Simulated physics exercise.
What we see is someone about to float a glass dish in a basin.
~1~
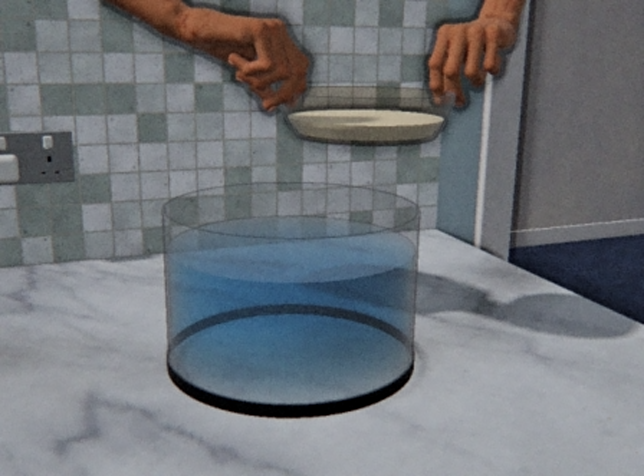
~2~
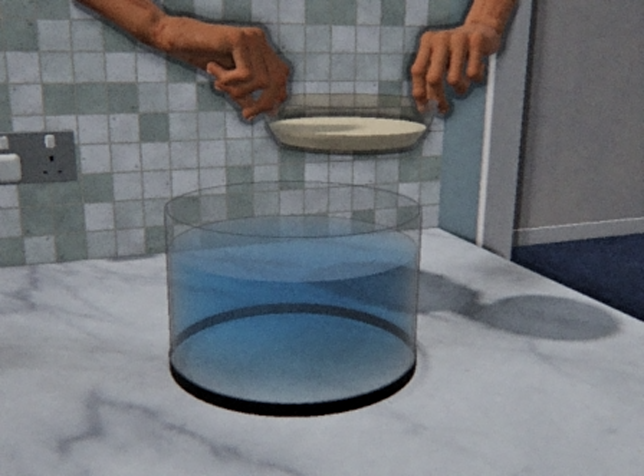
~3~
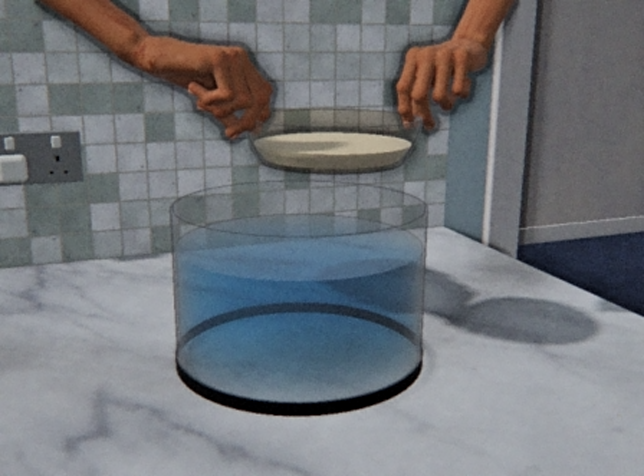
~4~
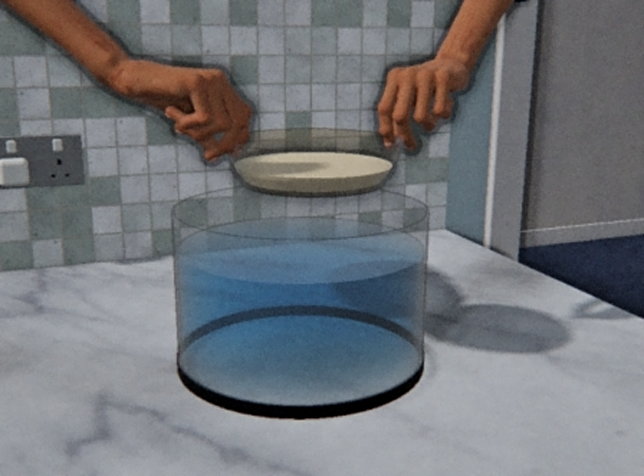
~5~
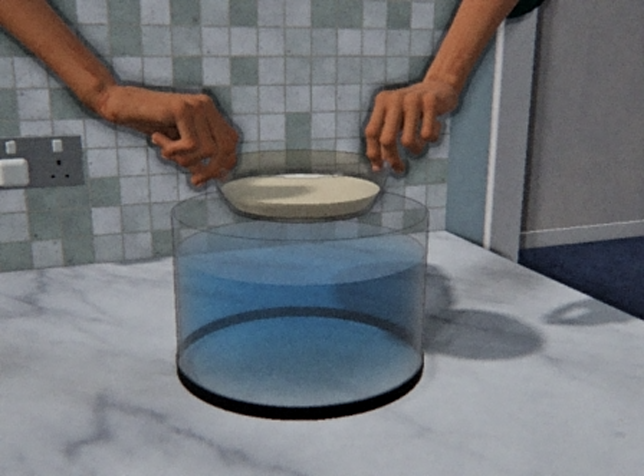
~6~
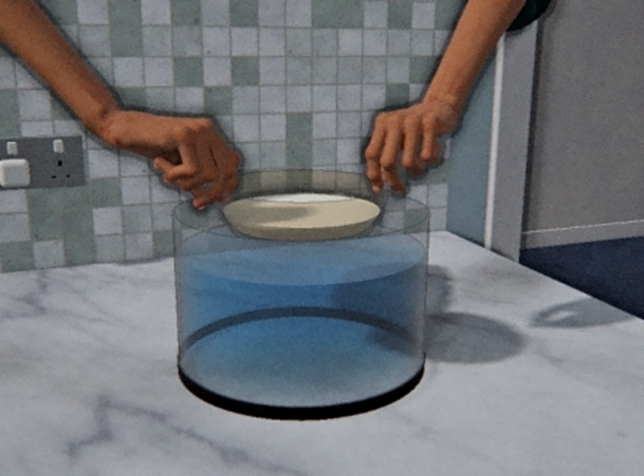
Two bare hands, reaching in from the top, hold a shallow clear dish of cream-coloured contents above a round glass basin of blue water, seen from slightly above on a white marbled counter. Behind are green and grey tiles, a wall socket at left and a doorway at right. The hands lower the dish leftward and down to just over the water as its shadow slides left, the view shifting slightly early on.
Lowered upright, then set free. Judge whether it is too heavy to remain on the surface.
Not too heavy, it floats.
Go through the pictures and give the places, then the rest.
The first frame shows dish (366, 112) about a third full; above the basin.
The second frame shows dish about a third full, surface at (347, 126); coming down.
The third frame shows dish (332, 137) about a third full; lower.
The fourth frame shows dish about a third full, surface at (313, 165); lower still.
The fifth frame shows dish (301, 182) about a third full; close to the surface.
The sixth frame shows dish about a third full, surface at (302, 210); just over the surface.
Next, the dish dips into the water.
After that, it bobs and steadies.
Finally, the dish floats with a third of its side showing.
